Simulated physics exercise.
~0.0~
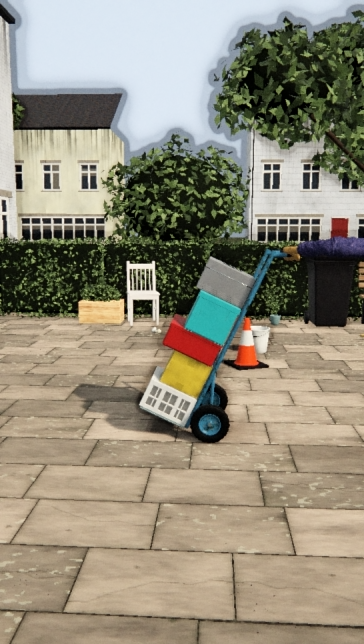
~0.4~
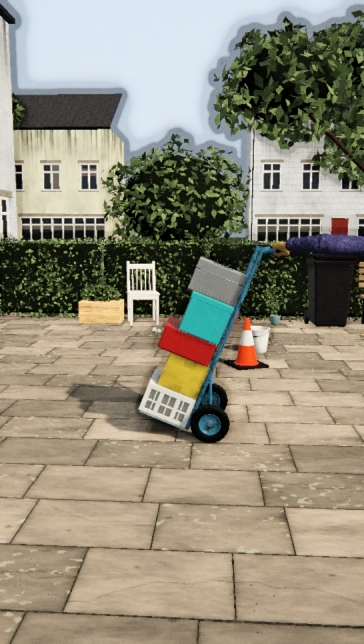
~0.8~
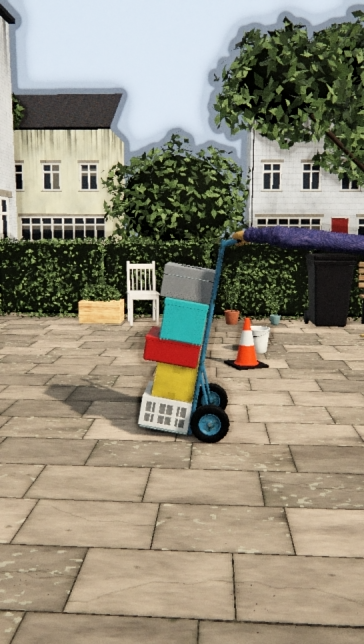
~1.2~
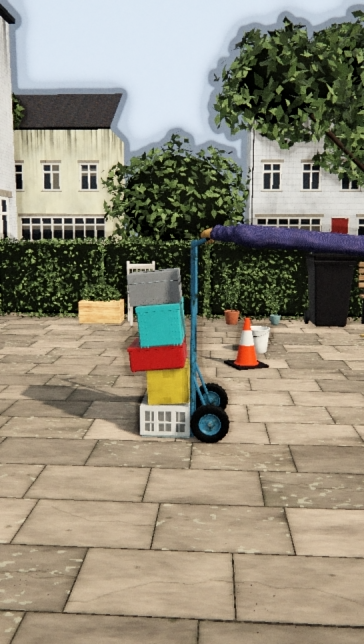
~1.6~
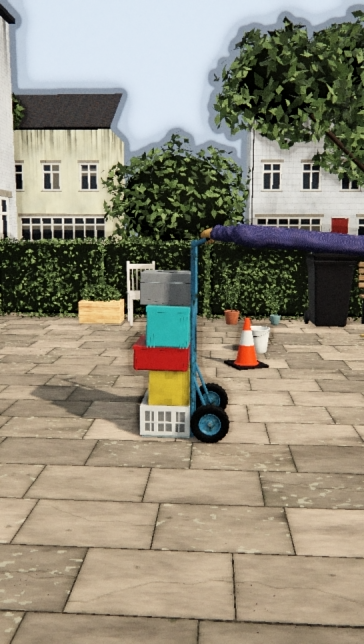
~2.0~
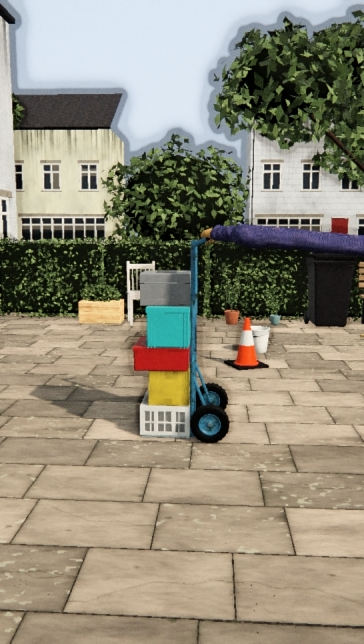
On a paved yard beside a hedge, a blue hand truck stacked with five boxes and crates swung upright from its leaning position, and the upper ones tipped briefly to the left before settling back, leaving the whole stack standing.
